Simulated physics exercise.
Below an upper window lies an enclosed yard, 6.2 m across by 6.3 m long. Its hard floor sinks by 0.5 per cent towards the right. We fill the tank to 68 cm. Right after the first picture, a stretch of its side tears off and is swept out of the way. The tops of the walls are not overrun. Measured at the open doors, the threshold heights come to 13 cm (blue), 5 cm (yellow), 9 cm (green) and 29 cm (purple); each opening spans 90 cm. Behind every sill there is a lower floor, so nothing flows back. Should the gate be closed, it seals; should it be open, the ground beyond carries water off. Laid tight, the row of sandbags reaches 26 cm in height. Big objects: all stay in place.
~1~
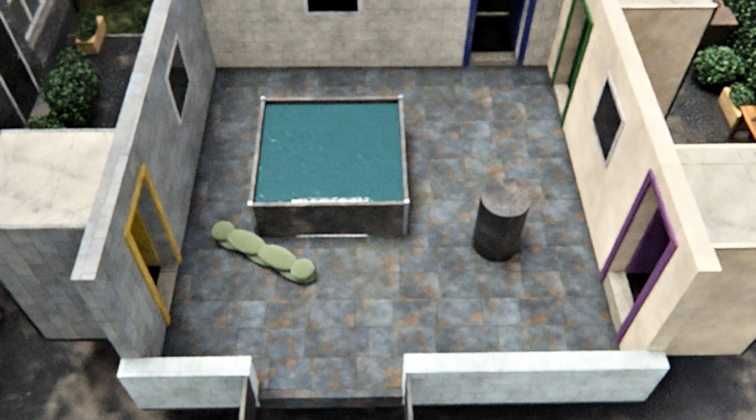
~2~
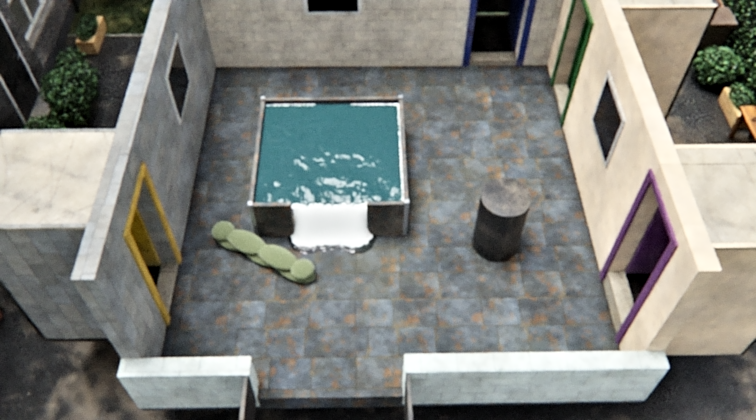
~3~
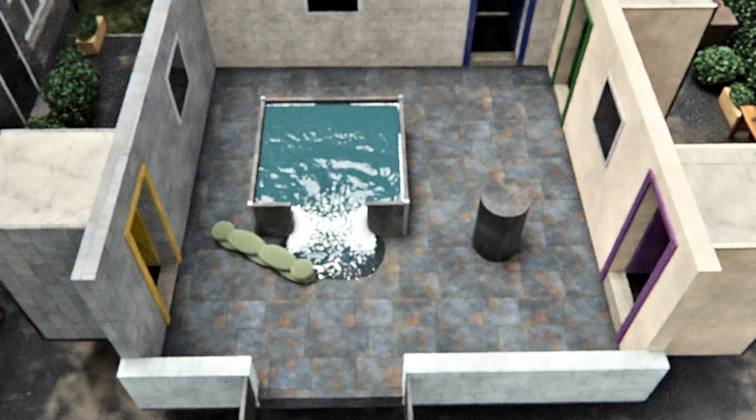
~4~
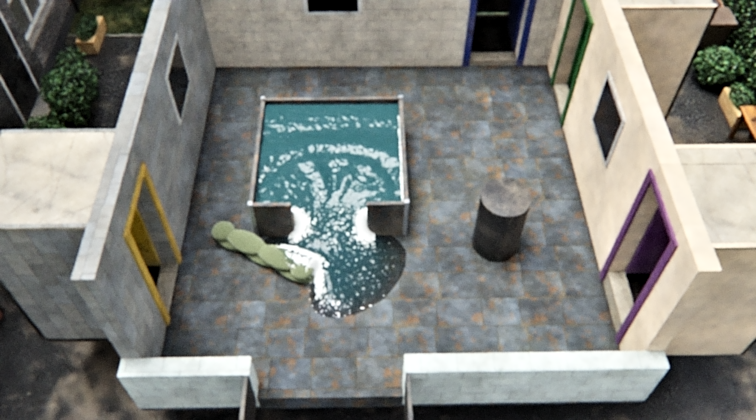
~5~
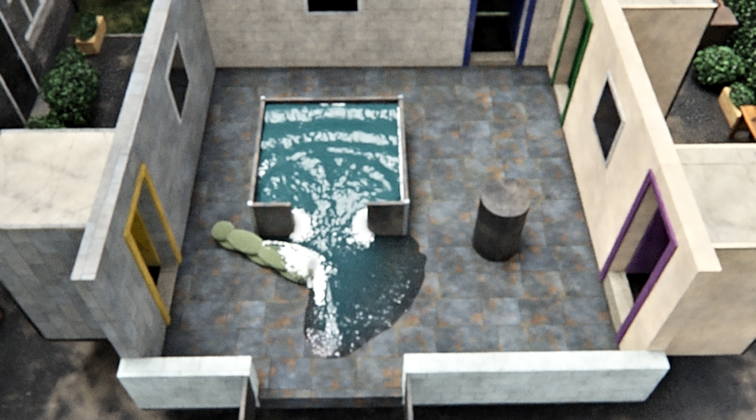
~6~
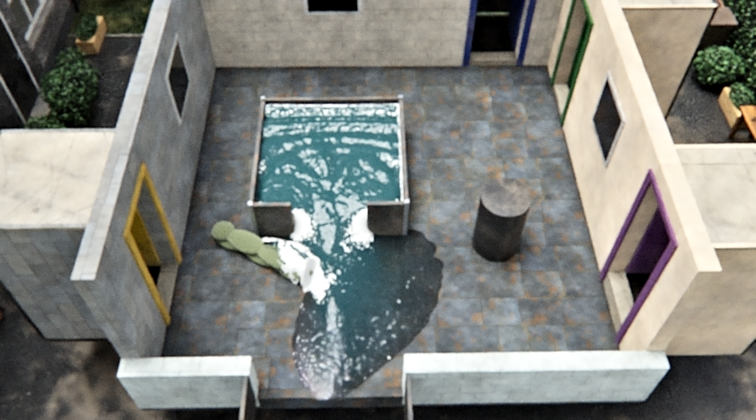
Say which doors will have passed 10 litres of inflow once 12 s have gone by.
After that time: Blue door: Not passed, yellow door: Not passed, green door: Not passed, purple door: Not passed.
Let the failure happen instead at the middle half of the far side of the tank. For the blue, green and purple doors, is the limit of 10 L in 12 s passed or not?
Door by door - blue: Within bounds, green: Out of bounds, purple: Within bounds.
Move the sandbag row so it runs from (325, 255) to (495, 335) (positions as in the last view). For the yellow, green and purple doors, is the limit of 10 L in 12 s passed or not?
Then, at the yellow door it's exceeded, at the green door it's not exceeded, at the purple door it's not exceeded.
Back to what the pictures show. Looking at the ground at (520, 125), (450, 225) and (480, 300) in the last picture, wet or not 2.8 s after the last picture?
Status of the three spots: Free of it, free of it, inundated.
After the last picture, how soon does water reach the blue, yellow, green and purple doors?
Blue: 4.5 s; yellow: 1.3 s; green: 3.8 s; purple: 1.6 s.
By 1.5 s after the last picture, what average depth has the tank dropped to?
About 40 centimetres on average.
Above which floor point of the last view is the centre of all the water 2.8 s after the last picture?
Its balance point lies near (363, 228).
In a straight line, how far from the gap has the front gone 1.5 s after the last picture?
That's near 4.6 m in a straight line.
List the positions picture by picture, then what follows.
In the first frame, the tank at (331, 151) is whole and still, 68 cm deep.
In the second frame, water pours out at (330, 224) and has run 0.6 m, to (369, 242); typically 6 cm deep outside, 68 cm at the tank's back.
In the third frame, water pours out at (331, 225) and has run 0.9 m, to (370, 269); typically 11 cm deep outside, 68 cm at the tank's back.
In the fourth frame, the front is at (341, 312), 1.4 m from the gap at (331, 225); 1.7 m2 of floor is under water; 68 cm left at the back of the tank.
In the fifth frame, water pours out at (330, 225) and has run 2.0 m, to (340, 351); typically 7 cm deep outside, 66 cm at the tank's back.
In the sixth frame, water pours out at (330, 224) and has run 2.6 m, to a hidden place; typically 6 cm deep outside, 58 cm at the tank's back.
Then, 0.7 s after the last picture water covers 25 % of the floor and is deepest (48 cm) near (313, 266); blue door not reached, yellow door not reached, green door not reached, purple door not reached.
Then, 1.5 s after the last picture water covers 35 % of the floor and is deepest (42 cm) near (313, 266); blue door not reached, yellow door 6 cm at the sill, 0 L in, green door not reached, purple door not reached.
Then, 2.8 s after the last picture water covers 45 % of the floor and is deepest (30 cm) near (313, 266); blue door not reached, yellow door 4 cm at the sill, 1 L in, green door not reached, purple door 20 cm at the sill, 0 L in.
Then, 6.3 s after the last picture water covers 75 % of the floor and is deepest (18 cm) near (313, 266); blue door 10 cm at the sill, 0 L in, yellow door 2 cm at the sill, 1 L in, green door 4 cm at the sill, 0 L in, purple door 13 cm at the sill, 0 L in.
Then, 11.3 s after the last picture water covers 95 % of the floor and is deepest (10 cm) near (313, 266); blue door 8 cm at the sill, 0 L in, yellow door 1 cm at the sill, 1 L in, green door 8 cm at the sill, 2 L in, purple door 8 cm at the sill, 0 L in.
